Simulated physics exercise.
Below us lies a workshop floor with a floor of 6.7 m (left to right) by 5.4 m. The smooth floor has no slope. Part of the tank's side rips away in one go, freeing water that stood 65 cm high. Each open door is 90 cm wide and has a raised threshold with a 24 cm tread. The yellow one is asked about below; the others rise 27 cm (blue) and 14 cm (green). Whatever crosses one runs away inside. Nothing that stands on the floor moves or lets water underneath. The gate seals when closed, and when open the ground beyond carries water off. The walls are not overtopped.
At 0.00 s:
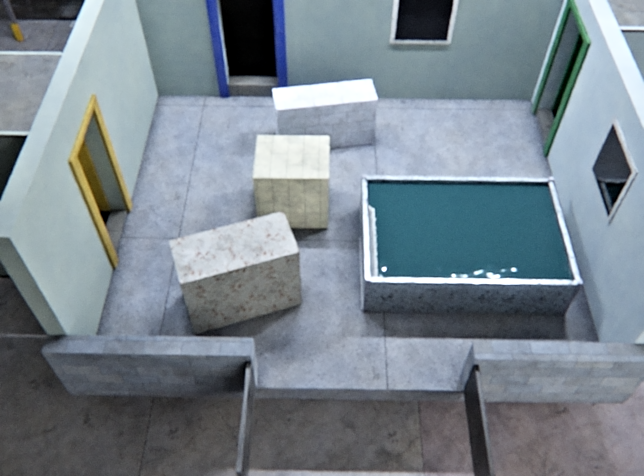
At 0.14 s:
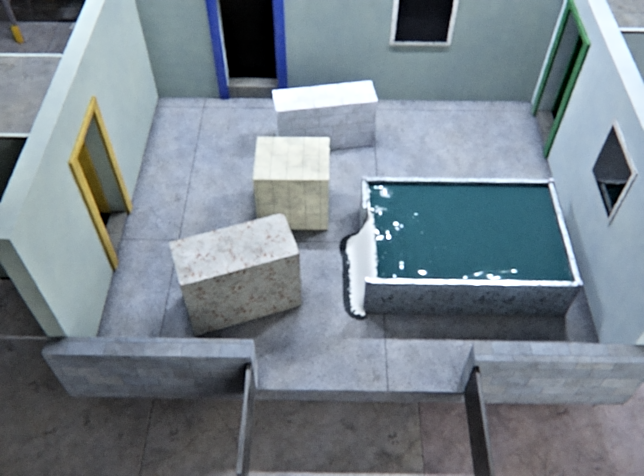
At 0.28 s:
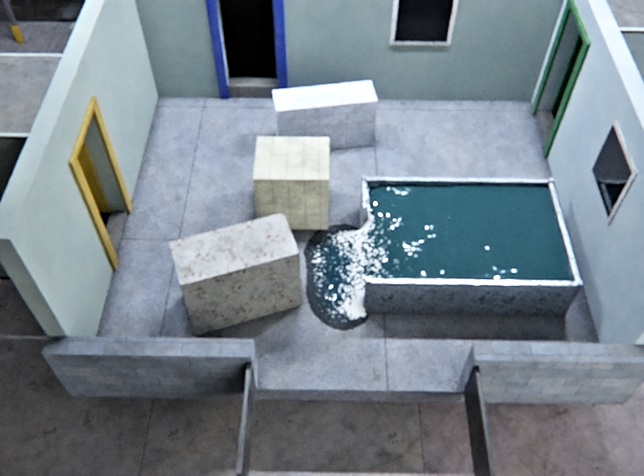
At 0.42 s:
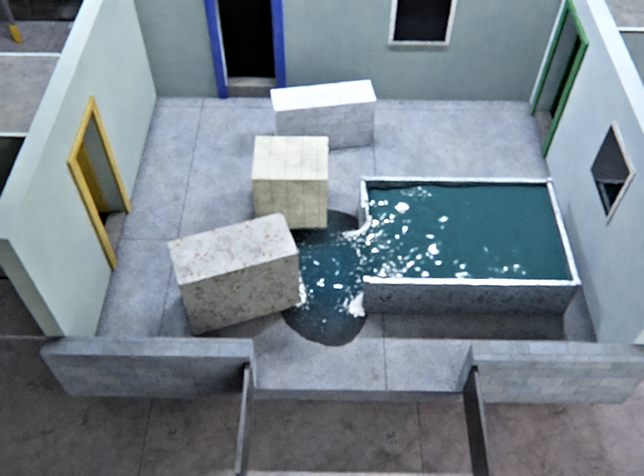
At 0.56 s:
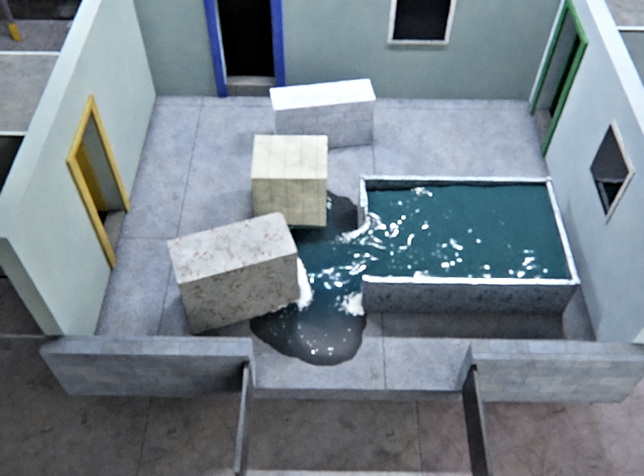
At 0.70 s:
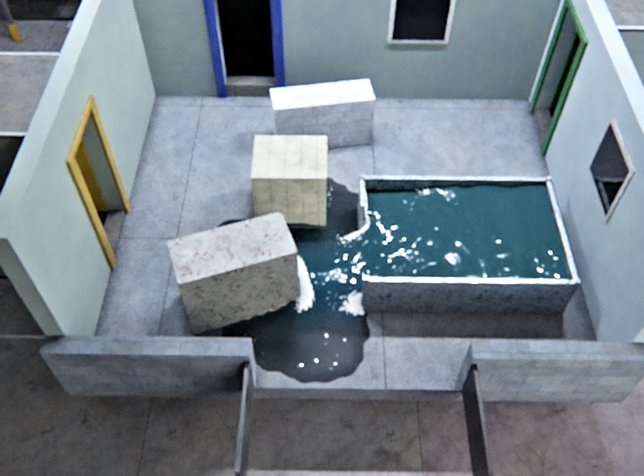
In a walled room with three blocks on the floor, dark green water burst from the left side of a tank, foamed against the nearest blocks, and spread between and around them and toward the front.
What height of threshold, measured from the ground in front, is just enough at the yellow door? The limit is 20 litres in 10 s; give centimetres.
At least 21 cm or so.
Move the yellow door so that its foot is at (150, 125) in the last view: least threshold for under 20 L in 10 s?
Roughly 10.0 cm.
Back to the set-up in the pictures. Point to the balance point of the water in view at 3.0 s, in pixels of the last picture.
At about (344, 261).
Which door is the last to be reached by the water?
It is the green one.
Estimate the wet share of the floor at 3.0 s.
Some 45 per cent of it.
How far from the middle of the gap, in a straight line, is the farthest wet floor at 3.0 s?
Some 5.2 m out.
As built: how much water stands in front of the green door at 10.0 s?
About 8.5 cm.
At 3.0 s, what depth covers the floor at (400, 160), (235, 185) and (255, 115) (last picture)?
In that order: 1, 1 and 0 cm.
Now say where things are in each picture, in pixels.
In the first frame, still water, 65 cm deep, in the tank at (464, 230); the yellow door at (105, 190) is dry.
In the second frame, water pours out at (367, 265) and has run 0.2 m, to (349, 302); about 5 cm deep outside, 65 cm at the back.
In the third frame, the front is at (311, 259), 0.8 m from the gap at (366, 265); 1.0 m2 of floor is wet, 65 cm left at the back.
In the fourth frame, the front is at a hidden place, 1.3 m from the gap at (365, 265); 1.9 m2 of floor is wet, 65 cm left at the back.
In the fifth frame, the gap is at (364, 264), the front 1.9 m out at a hidden place; the back of the tank holds 65 cm.
In the sixth frame, the front is at a hidden place, 2.3 m from the gap at (364, 264); 3.6 m2 of floor is wet, 65 cm left at the back; 1.3 m in a straight line remain to the yellow door at (102, 191).
After 1.4 s water covers 25 % of the floor, deepest (49 cm) near (300, 289); 14 cm at the yellow door, 4 litres in over its 9 cm threshold.
After 3.0 s water covers 45 % of the floor, deepest (34 cm) near (300, 289); 20 cm at the yellow door, 134 litres in over its 9 cm threshold.
After 10.0 s water covers 80 % of the floor, deepest (11 cm) near (153, 109); 5 cm at the yellow door, 302 litres in over its 9 cm threshold.
At the yellow door as built, the water arrived by 1.2 s and peaked near 22 cm at 3.2 s.
Run again over the same 10 s with other heights there, 61 litres in over 17 cm, 9 litres over 22.5 cm. The limit of 20 litres is kept from about 21 cm up.
